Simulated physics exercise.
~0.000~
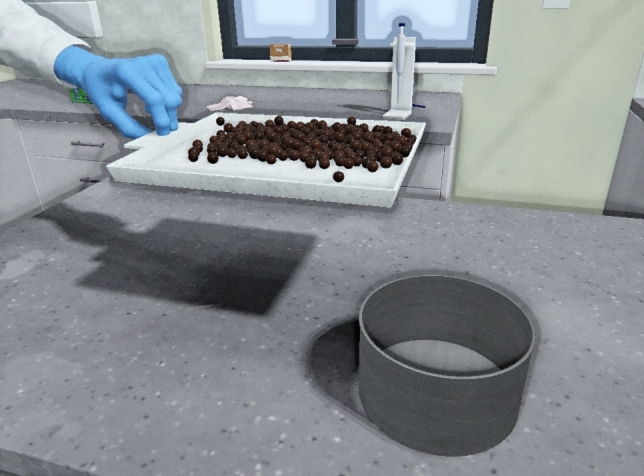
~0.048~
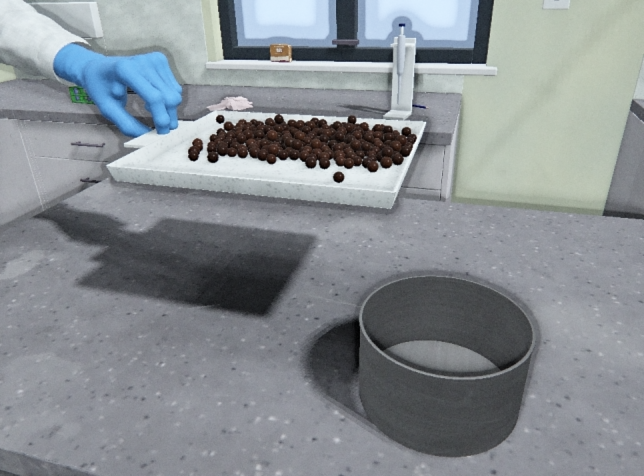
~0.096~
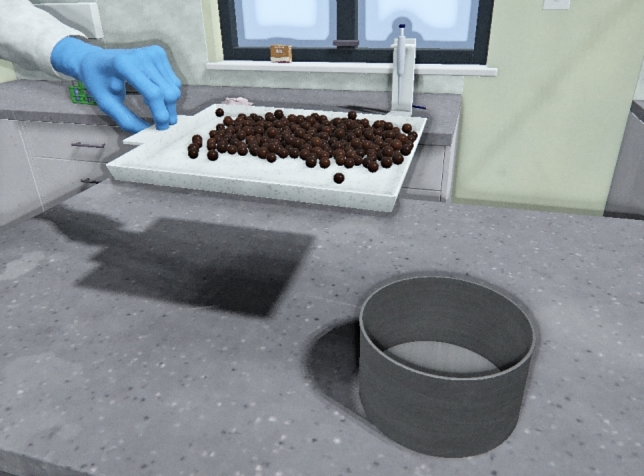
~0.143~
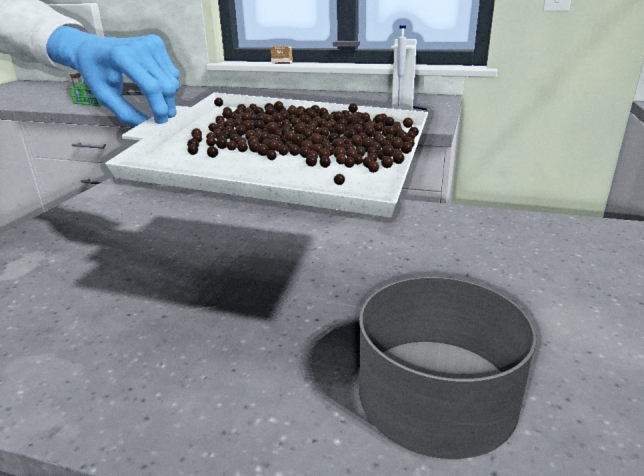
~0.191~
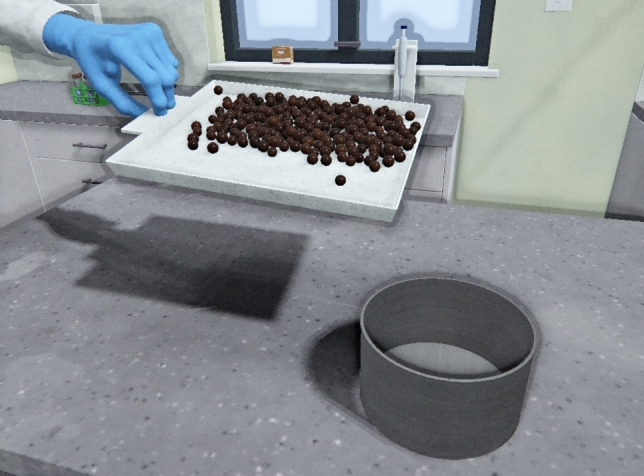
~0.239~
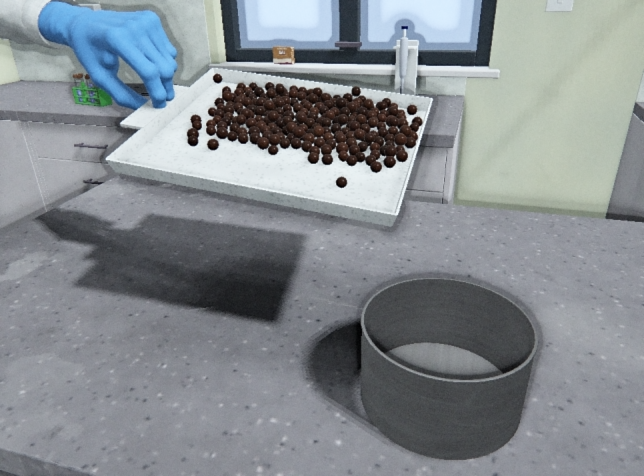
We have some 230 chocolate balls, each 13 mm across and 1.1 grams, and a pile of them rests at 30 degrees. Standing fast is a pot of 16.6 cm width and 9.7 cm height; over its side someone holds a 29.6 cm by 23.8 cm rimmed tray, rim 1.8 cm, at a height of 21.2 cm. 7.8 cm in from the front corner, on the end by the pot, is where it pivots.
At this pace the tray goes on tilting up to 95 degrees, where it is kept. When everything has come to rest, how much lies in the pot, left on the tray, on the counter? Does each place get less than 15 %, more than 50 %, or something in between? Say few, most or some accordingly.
Pot: Some. Tray: Few. Counter: Most.
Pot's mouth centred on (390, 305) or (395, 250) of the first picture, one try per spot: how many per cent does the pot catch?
About 70 and 0 per cent.
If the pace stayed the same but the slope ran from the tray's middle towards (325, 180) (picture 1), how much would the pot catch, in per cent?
Around 80 percent of them.
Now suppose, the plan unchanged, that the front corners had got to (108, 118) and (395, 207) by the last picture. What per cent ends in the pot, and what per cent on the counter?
Split: Pot = 90, counter = 10.
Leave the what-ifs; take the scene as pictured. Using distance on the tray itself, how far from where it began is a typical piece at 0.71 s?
I'd say close to 12 centimetres.
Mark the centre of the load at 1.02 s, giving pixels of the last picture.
Approximately (336, 199) in the final picture.
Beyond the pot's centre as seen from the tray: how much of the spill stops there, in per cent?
I reckon around 0 per cent.
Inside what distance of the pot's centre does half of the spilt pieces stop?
That comes to near 16 cm.
After 0.71 s, tilt 53 degrees; the tray holds 90 %, the pot 0 %.
After 1.02 s, tilt 79 degrees; the tray holds 65 %, the pot 15 %.
After 1.43 s, tilt 95 degrees; the tray holds 10 %, the pot 25 %.
In the end, at 2.7 s, pot 30 %, tray 0 %, counter 70 %.
